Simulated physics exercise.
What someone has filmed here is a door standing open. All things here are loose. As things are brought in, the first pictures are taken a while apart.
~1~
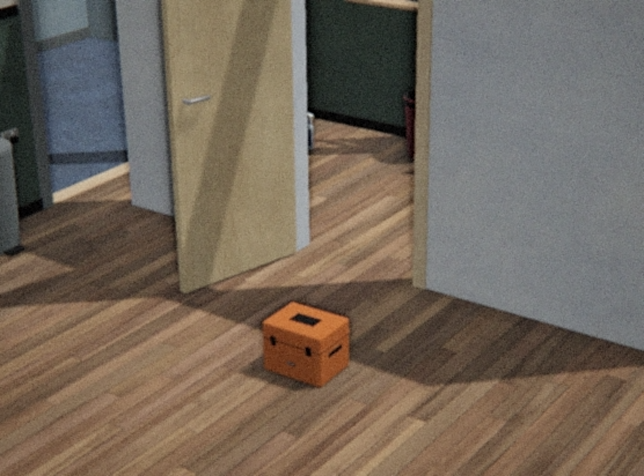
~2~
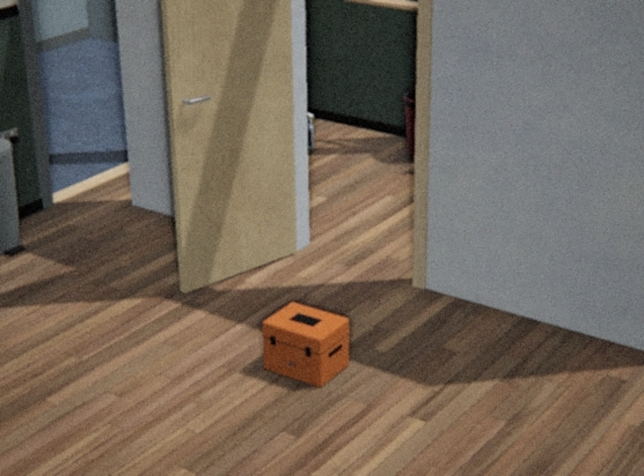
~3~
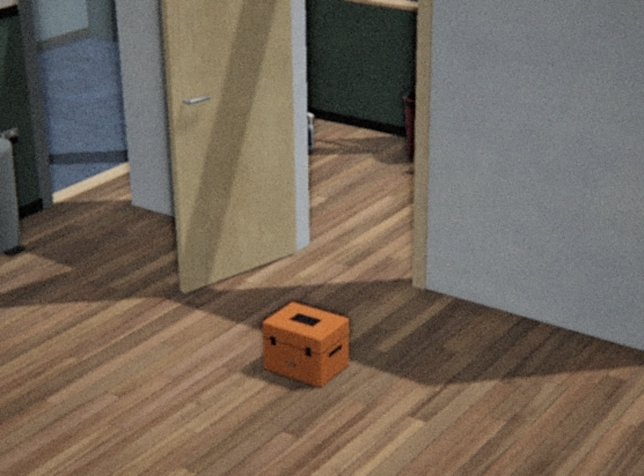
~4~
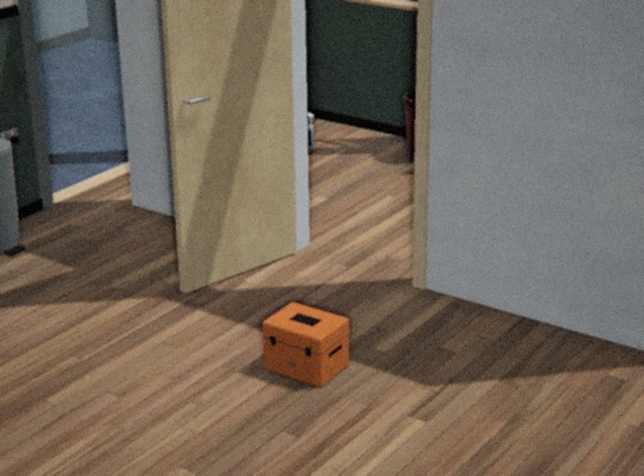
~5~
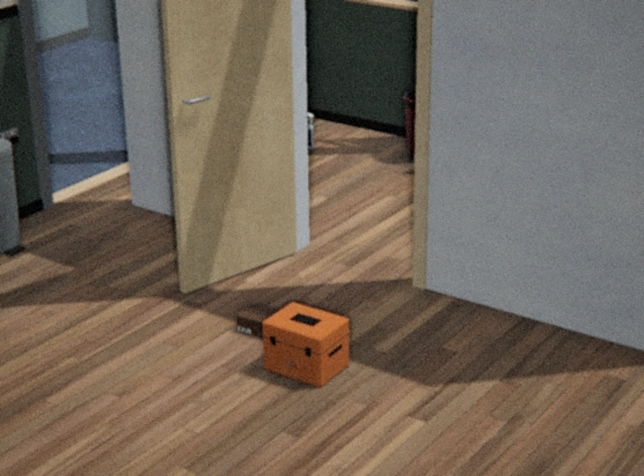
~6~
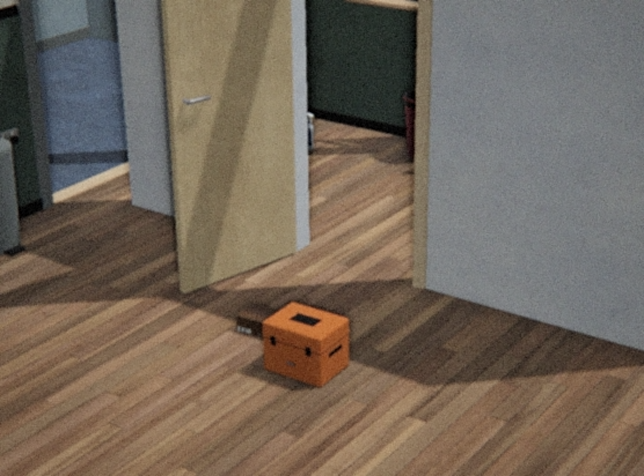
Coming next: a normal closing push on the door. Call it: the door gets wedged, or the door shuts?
It shuts.
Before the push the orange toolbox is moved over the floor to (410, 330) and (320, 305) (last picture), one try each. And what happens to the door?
Try one: Swings all the way; try two: Gets held up.
Then, 0.80 s after the last picture, door at 82°.
Then, 1.40 s after the last picture, door at 48°.
Then, 1.90 s after the last picture, door at 18°.
At rest, door at 0°; both in place. Seen from the same camera at the end, brown box near (263, 322).
